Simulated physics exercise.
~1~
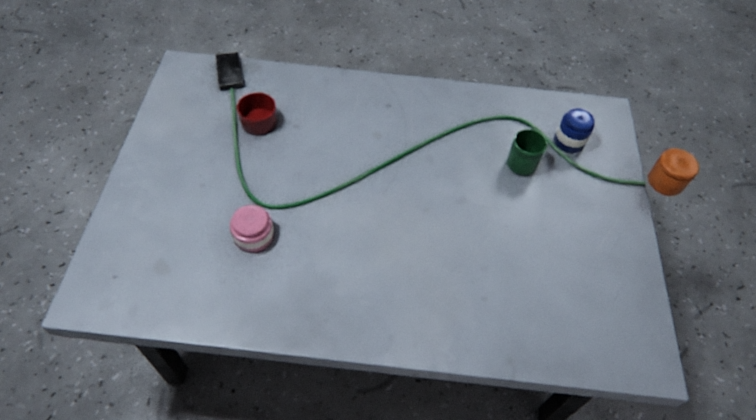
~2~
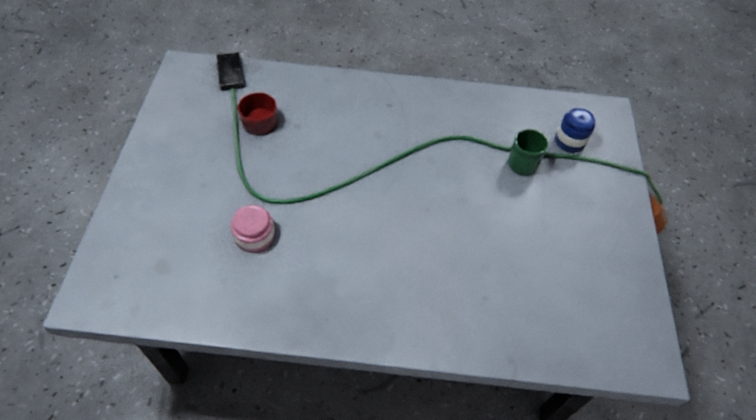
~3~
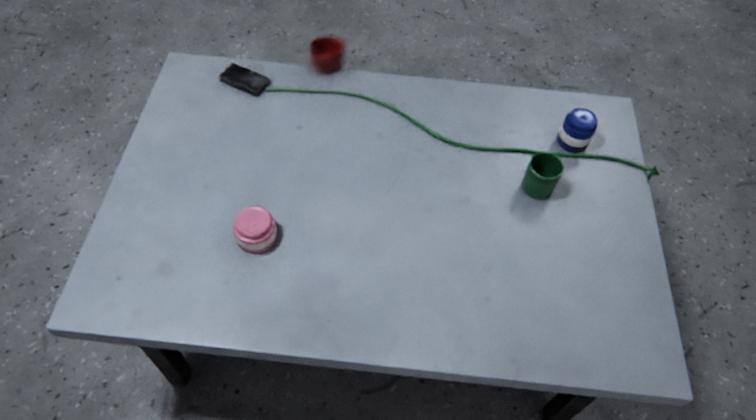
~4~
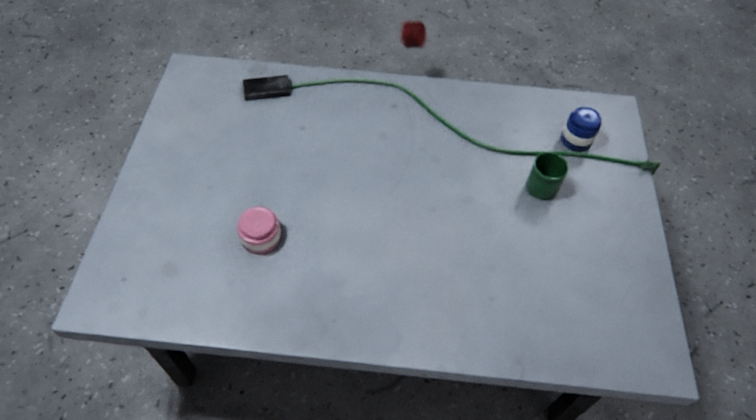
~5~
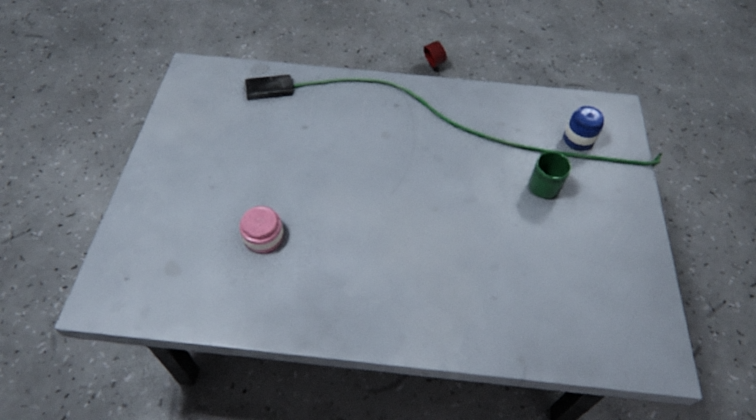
An orange cylinder, tied by a green cable to a black phone at the back left, drops past the right edge of a pale grey table seen from above. A red mug stands by the phone, a pink jar at front left, and a green mug and blue jar at the right. The falling cylinder pulls the cable straighter and disappears below the edge. The cable sweeps the red mug off the back, while the phone turns and slides a little right and the green mug shifts slightly. Finally the red mug lies beyond the table, and both jars remain standing.
